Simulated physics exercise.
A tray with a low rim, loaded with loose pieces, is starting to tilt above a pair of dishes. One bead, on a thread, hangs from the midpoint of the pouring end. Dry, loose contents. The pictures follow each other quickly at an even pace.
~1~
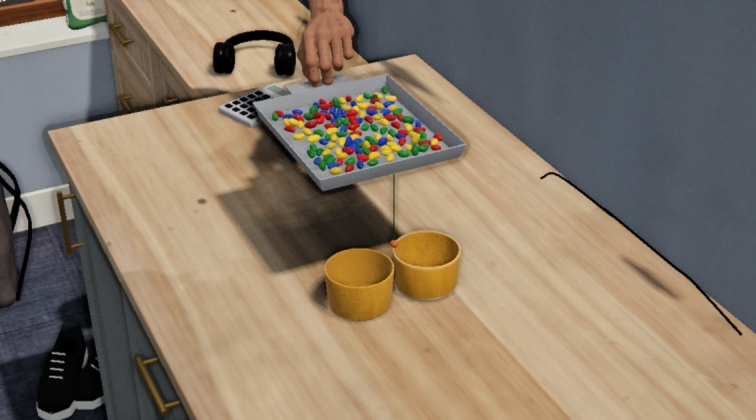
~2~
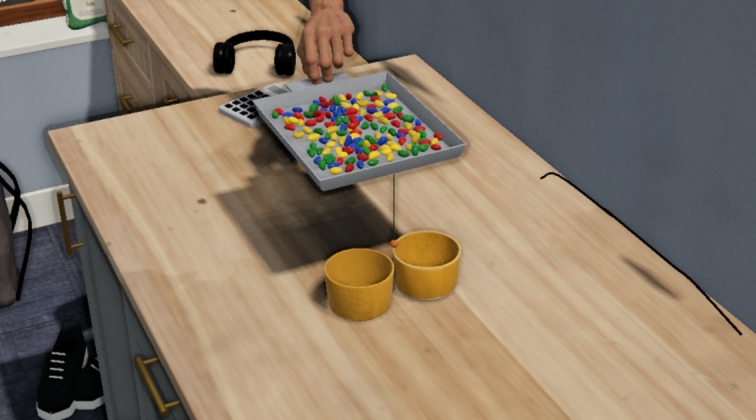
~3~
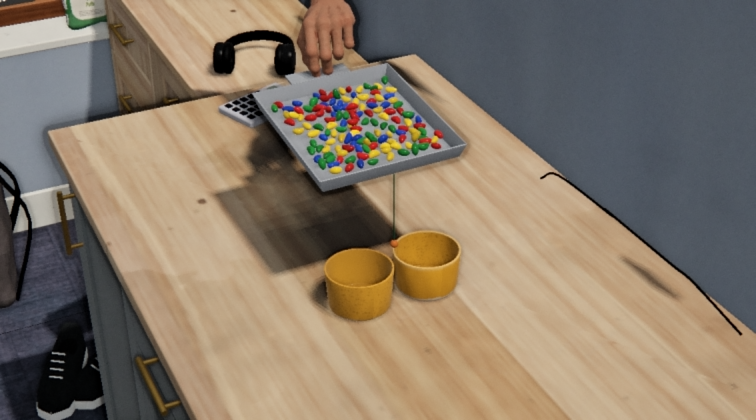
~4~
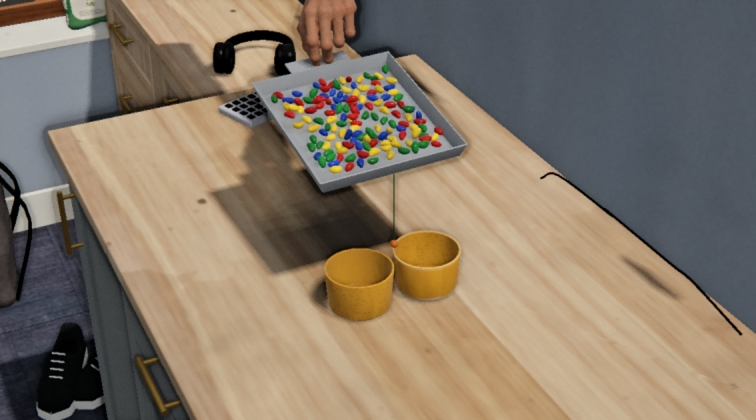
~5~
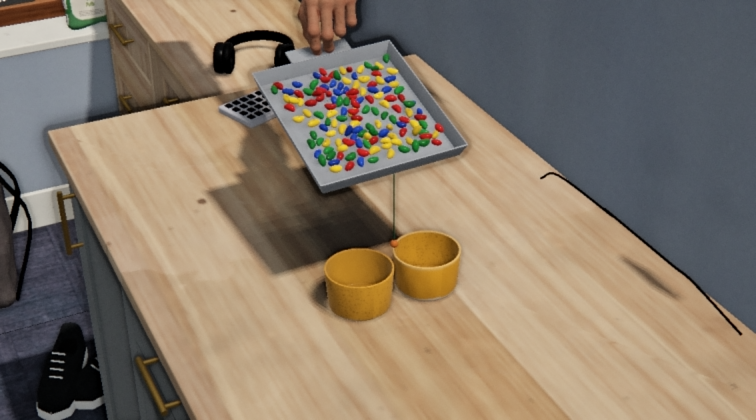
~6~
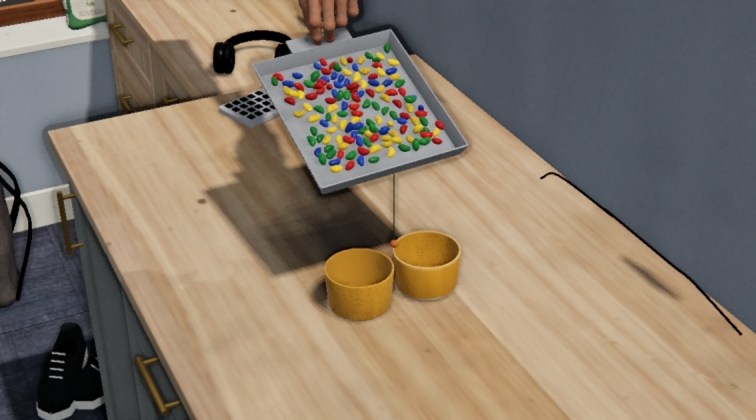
A gray tray of colorful jelly beans gradually tilts above two yellow-orange dishes on a wooden counter, its far end rising beside a hand as the near edge dips slightly at the left corner and a bead hangs below.
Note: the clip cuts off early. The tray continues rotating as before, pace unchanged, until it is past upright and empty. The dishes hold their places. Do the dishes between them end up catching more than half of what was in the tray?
No - looks like most of the load ends up spilled, you see.
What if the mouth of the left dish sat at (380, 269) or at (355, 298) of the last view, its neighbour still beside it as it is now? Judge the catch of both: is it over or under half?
Try 1: A minority of it. Try 2: A majority of it.
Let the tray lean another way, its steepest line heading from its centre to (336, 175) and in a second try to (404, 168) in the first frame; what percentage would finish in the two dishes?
Roughly 50 % in the first case and 20 % in the second.
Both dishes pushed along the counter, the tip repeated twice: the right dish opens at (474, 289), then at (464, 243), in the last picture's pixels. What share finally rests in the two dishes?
First placement: 10 per cent; second placement: 10 per cent.
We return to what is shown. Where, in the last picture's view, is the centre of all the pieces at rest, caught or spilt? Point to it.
Centre at rest: Close to (391, 333).
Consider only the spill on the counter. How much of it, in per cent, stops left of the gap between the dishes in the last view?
About 40 percent.
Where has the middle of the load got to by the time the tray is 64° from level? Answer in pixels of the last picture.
Close to (376, 136).
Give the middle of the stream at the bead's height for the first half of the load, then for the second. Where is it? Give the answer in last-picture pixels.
It goes through near (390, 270) first, then near (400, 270).
Shortly afterwards, tray tipped steeply; the whole lot on the tray.
Next, tray tipped past a quarter turn; near a quarter on the tray; a little in the left dish; only a few in the right dish; near a quarter outside both; near a third in the air.
Some moments later, tray tipped past a quarter turn; a little in the left dish; only a few in the right dish; the bulk outside both.
In the end, tray tipped past a quarter turn; a little in the left dish; only a few in the right dish; the bulk outside both.
